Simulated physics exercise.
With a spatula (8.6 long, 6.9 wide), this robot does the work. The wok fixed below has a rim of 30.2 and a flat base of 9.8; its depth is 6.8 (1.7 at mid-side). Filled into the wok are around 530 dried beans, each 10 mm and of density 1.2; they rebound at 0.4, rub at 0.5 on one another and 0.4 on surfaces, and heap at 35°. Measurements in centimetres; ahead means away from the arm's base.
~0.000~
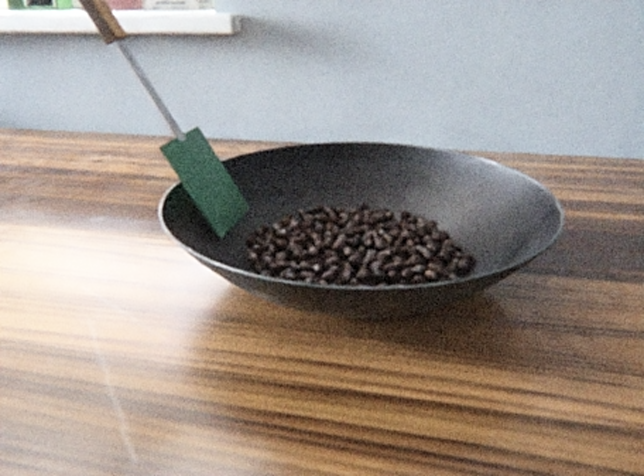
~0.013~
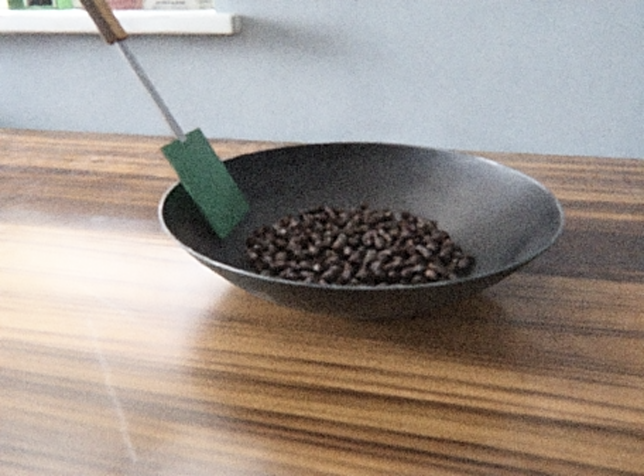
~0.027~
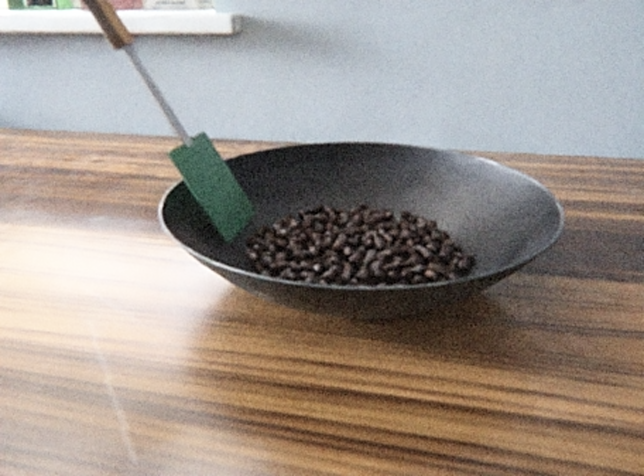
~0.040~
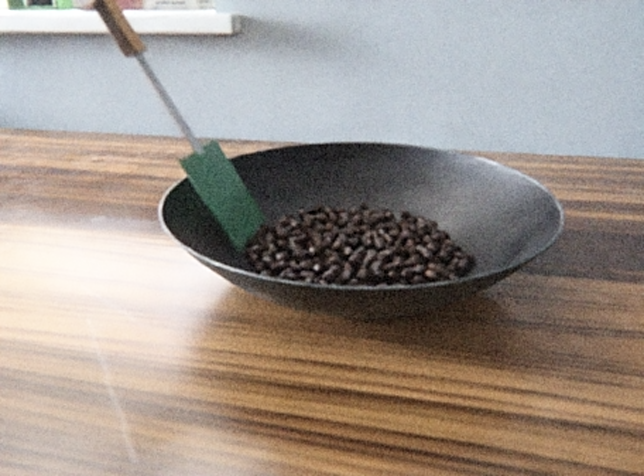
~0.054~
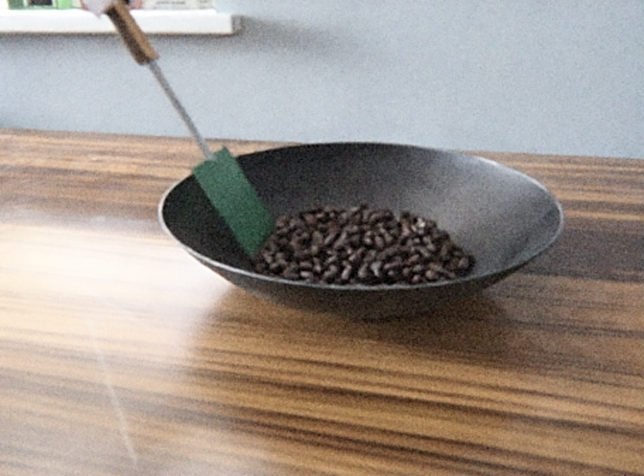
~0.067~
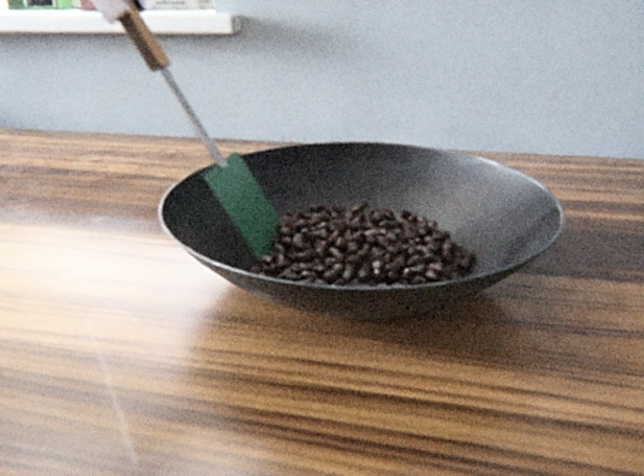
A wide dark wok holding a heap of dark brown beans sits on a glossy, striped wooden table, seen from slightly above, with a pale blue-grey wall and a white ledge behind. A green spatula with a wooden handle leans into the wok's left side. It stays still at first, then slides slightly right and down to the beans' left edge, while the heap barely changes and the view stays fixed.
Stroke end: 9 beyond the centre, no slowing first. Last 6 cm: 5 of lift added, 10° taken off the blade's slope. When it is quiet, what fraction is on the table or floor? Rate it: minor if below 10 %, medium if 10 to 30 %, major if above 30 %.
Rating: Minor.
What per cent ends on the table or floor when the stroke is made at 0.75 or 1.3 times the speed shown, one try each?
0 and 5 %.
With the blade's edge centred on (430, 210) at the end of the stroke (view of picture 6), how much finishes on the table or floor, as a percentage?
Roughly 0 per cent, I'd say.
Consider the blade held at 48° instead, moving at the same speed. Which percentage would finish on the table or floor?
That would leave close to 5 per cent on the table or floor.
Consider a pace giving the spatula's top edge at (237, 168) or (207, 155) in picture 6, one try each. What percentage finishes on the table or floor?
Roughly 10 and 0 percent.
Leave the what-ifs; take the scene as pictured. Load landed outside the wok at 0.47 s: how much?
Roughly 0 percent of it.
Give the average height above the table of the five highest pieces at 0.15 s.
I'd put it close to 4 cm.
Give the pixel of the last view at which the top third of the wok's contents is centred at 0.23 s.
It is centred at about (474, 235).
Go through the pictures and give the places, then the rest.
In the first picture, the spatula top edge at (179, 136), sloping 60°; upper third of the load around (355, 244), from x 250 to 470, top at y 205; 530 in the wok.
In the second picture, the spatula top edge at (181, 137), sloping 60°; upper third of the load around (355, 244), from x 250 to 470, top at y 205.
In the third picture, the spatula top edge at (187, 141), sloping 60°; upper third of the load around (355, 244), from x 250 to 470, top at y 205.
In the fourth picture, the spatula top edge at (197, 149), sloping 60°; upper third of the load around (355, 244), from x 250 to 470, top at y 205.
In the fifth picture, the spatula top edge at (209, 156), sloping 60°; upper third of the load around (355, 244), from x 255 to 470, top at y 205.
In the sixth picture, the spatula top edge at (221, 162), sloping 60°; upper third of the load around (356, 245), from x 250 to 470, top at y 205; 530 in the wok.
After 0.15 s, sloping 60°, highest piece 5 above the table; 530 in the wok.
After 0.23 s, sloping 57°, highest piece 6 above the table; 530 in the wok.
After 0.47 s, sloping 50°, highest piece 6 above the table; 517 in the wok, 8 on the table or floor, 5 on the blade or in flight.
After 1.52 s, sloping 50°, highest piece 5 above the table; 517 in the wok, 13 on the table or floor.
In the end, 517 in the wok, 13 on the table or floor. That is 2 % on the table or floor.
